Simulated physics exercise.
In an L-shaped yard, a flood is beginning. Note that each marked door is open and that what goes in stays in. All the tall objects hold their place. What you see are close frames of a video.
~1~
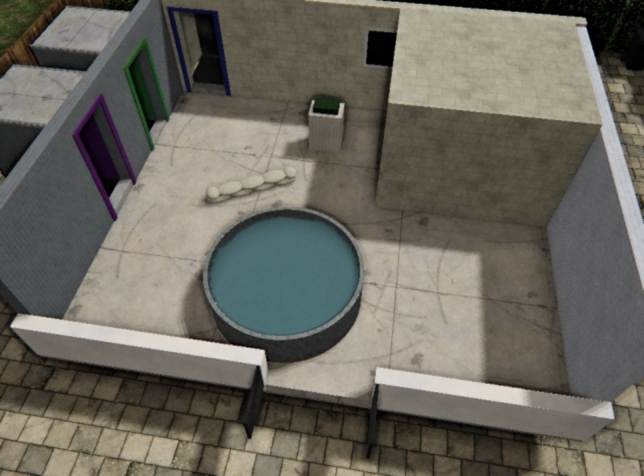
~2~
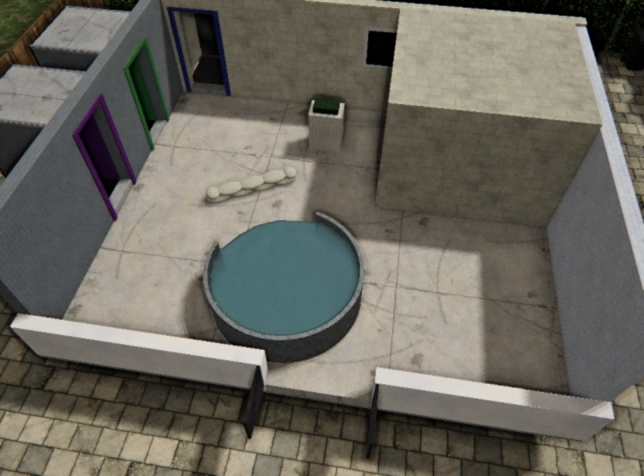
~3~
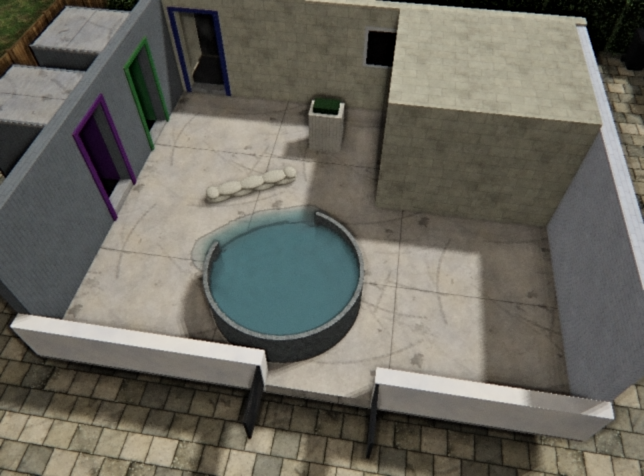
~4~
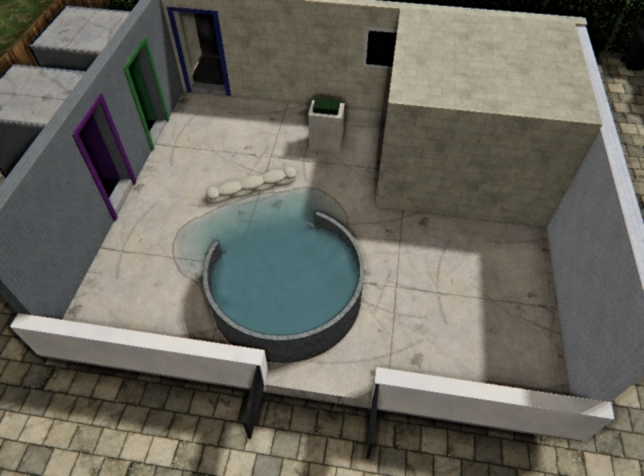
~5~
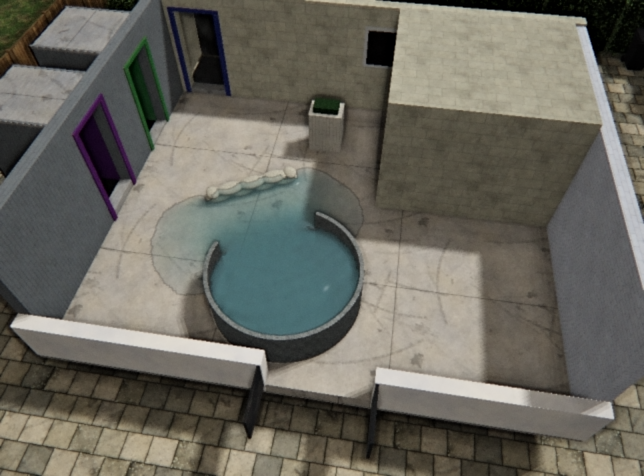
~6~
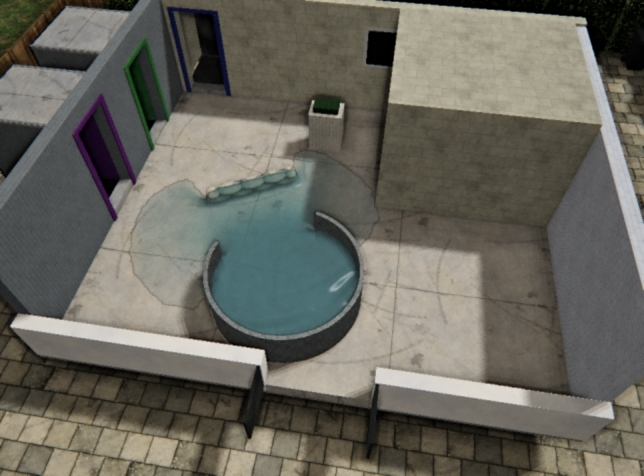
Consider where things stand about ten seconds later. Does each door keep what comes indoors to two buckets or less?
One by one: Blue door: Overshoots. Purple door: Overshoots. Green door: Overshoots.
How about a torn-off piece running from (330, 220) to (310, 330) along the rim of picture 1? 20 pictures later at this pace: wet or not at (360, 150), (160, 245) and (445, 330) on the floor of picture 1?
Respectively: Parched, parched and drenched.
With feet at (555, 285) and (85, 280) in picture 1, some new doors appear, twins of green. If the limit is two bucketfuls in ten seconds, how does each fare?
First falls short, then exceeds it.
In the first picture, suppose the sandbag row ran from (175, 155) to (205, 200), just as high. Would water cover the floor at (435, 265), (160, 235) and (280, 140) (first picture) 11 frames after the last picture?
Point by point: No flooding; inundated; inundated.
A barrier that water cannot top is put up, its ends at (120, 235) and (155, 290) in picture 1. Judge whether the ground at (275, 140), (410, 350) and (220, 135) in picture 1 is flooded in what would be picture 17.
The first is inundated, the second still bare and the third inundated.
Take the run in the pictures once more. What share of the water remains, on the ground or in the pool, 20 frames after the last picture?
Around 96 parts in a hundred.
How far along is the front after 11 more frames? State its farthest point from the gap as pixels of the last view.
The wet point farthest out is around (183, 93).
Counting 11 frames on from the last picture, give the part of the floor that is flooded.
That works out to some 50 in a hundred.
A moment on, water covers 35 % of the floor; the blue door not reached, the purple door wet at the sill, nothing in, the green door wet at the sill, nothing in.
Next, water covers 50 % of the floor; the blue door not reached, the purple door over two buckets in, the green door wet at the sill, nothing in.
Then, water covers 60 % of the floor; the blue door over two buckets in, the purple door far over two buckets in, the green door under two buckets in.
Later, water covers 80 % of the floor; the blue door far over two buckets in, the purple door far over two buckets in, the green door over two buckets in.
In the end, water covers 90 % of the floor; the blue door far over two buckets in, the purple door far over two buckets in, the green door far over two buckets in.
